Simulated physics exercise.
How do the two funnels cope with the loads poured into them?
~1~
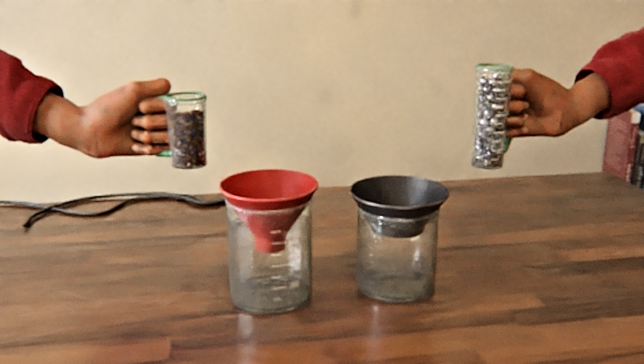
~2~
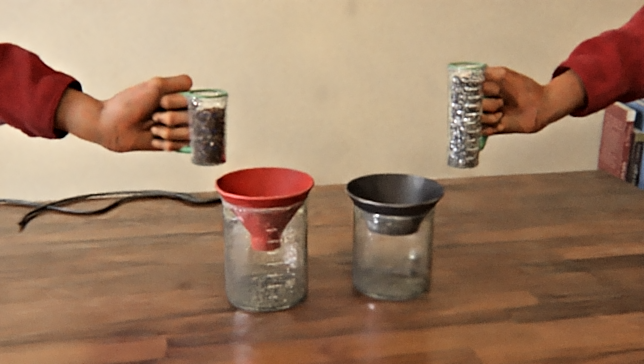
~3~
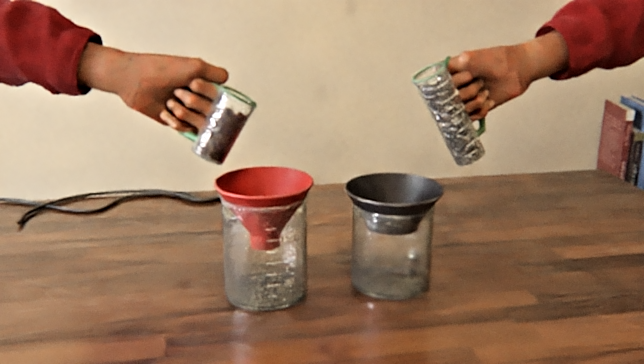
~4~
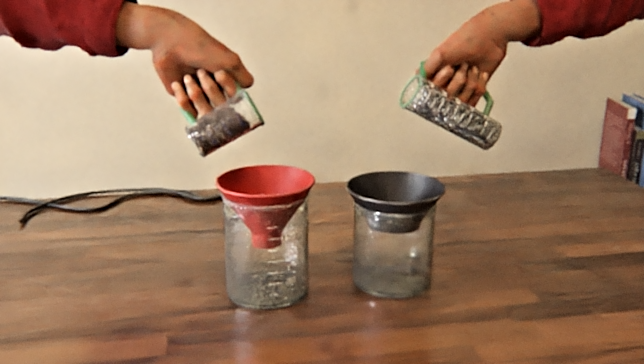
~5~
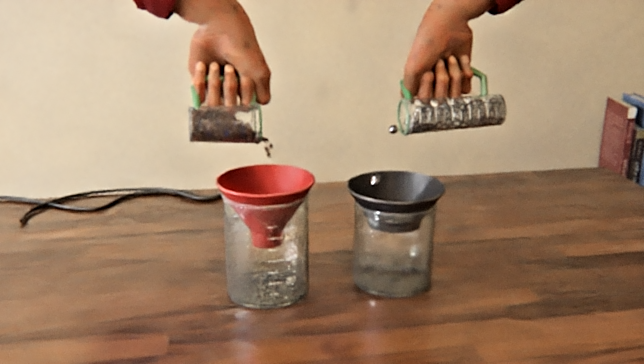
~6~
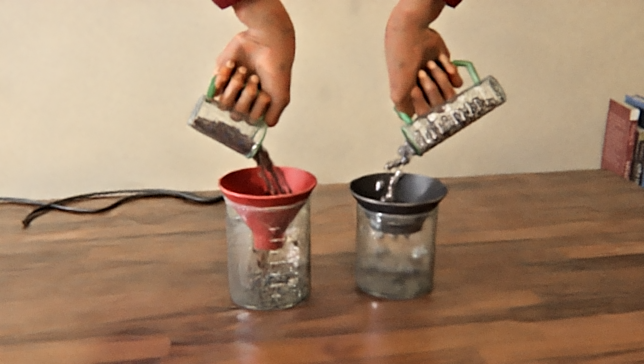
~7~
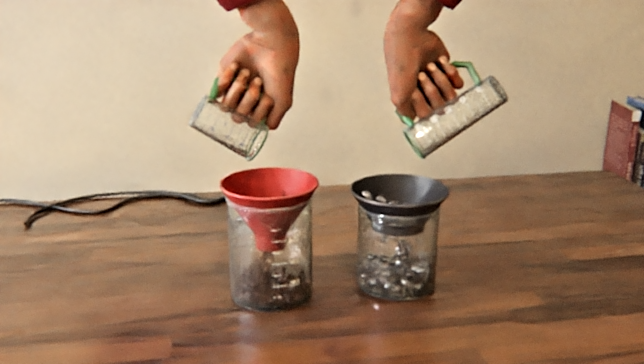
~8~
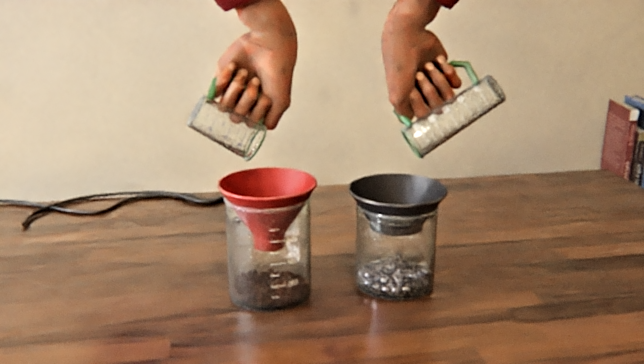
Both funnels let everything through, so the dark pieces end up in the left jar and the silvery pieces end up in the right jar.
